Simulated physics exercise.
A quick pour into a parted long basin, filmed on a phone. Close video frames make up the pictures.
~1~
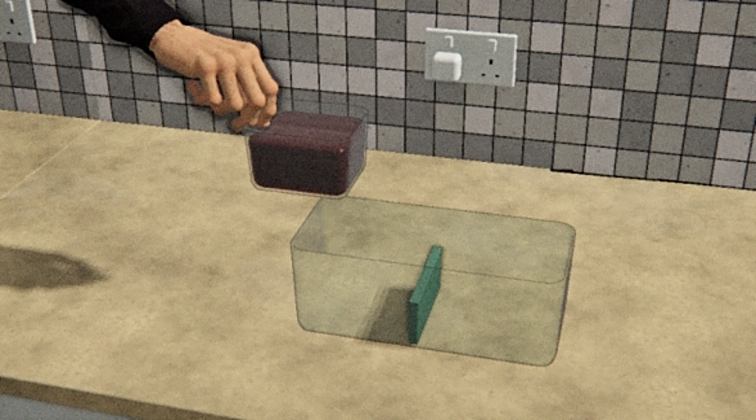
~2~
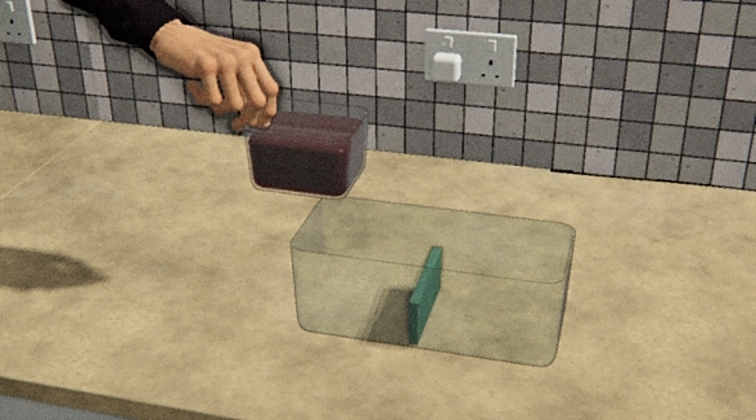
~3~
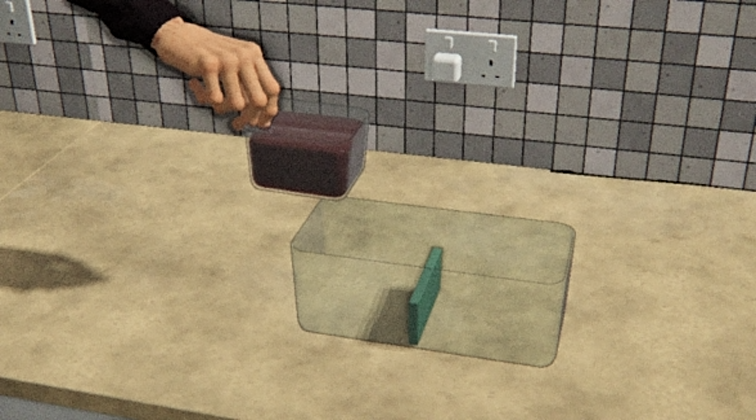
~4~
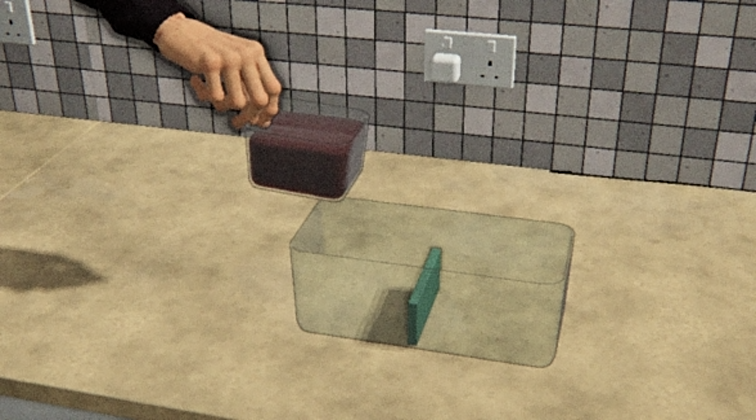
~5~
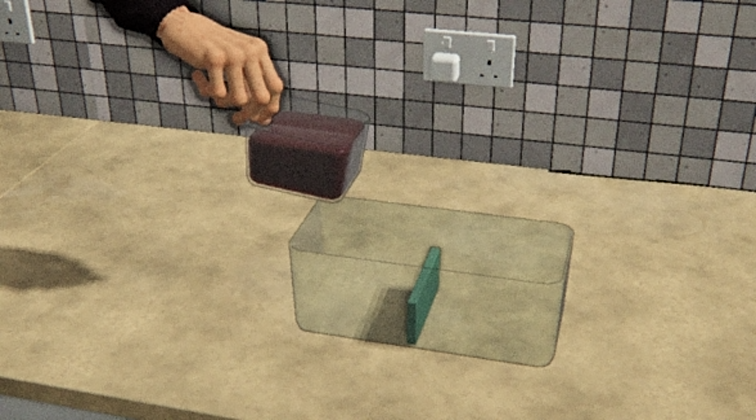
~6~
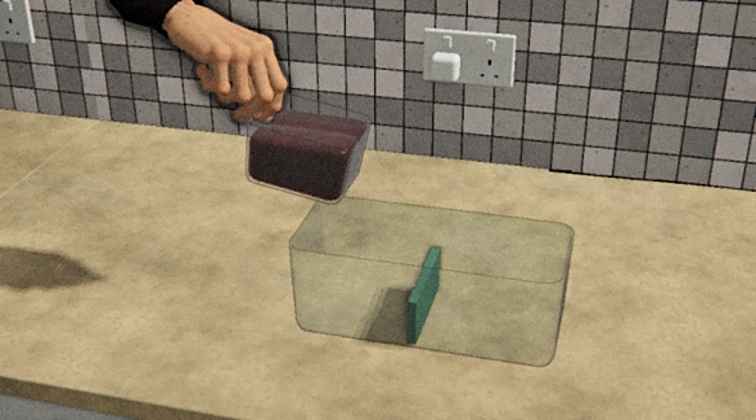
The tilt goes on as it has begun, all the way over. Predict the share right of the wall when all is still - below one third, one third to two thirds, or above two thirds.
The share right of the wall ends up below a third.
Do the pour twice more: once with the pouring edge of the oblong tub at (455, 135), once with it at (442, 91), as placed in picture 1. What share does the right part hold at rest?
Roughly 100 in a hundred the first time and 100 in a hundred the second.
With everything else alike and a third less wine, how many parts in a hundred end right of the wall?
Roughly 0 in a hundred.
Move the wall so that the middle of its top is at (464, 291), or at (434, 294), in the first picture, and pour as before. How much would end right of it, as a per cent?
Estimated: 5 % first, 20 % second.
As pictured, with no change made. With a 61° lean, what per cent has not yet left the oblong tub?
Near 65 percent is still in there.
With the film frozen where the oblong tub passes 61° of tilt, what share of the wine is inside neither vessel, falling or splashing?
Airborne share: Approx. 25 %.
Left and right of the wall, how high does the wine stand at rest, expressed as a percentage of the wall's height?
Roughly 50 left of the wall, roughly 10 right of it.
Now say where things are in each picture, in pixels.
The first picture shows tilt 0°; pouring edge (359, 126); surface from (261, 122) to (359, 133); the long basin's rim runs from (306, 221) to (570, 255); the wall's top is at (426, 275).
The second picture shows tilt 0°; pouring edge (359, 127); surface from (261, 122) to (358, 133).
The third picture shows tilt 2°; pouring edge (360, 128); surface from (262, 123) to (360, 134).
The fourth picture shows tilt 4°; pouring edge (360, 130); surface from (261, 123) to (359, 135).
The fifth picture shows tilt 6°; pouring edge (360, 132); surface from (261, 122) to (359, 135).
The sixth picture shows tilt 10°; pouring edge (362, 135); surface from (262, 123) to (360, 135).
A moment on, the oblong tub is tipped part way and 63 per cent is still to pour, 12 is left of the wall and 1 right of it.
Next, the oblong tub is tipped on its side and 16 per cent is still to pour, 60 is left of the wall and 19 right of it.
Then the oblong tub is tipped on its side and 3 per cent is still to pour, 76 is left of the wall and 19 right of it.
Later the oblong tub is tipped on its side and 0 per cent is still to pour, 81 is left of the wall and 19 right of it.
At rest 81 per cent lies left of the wall, 19 right of it and 0 outside.
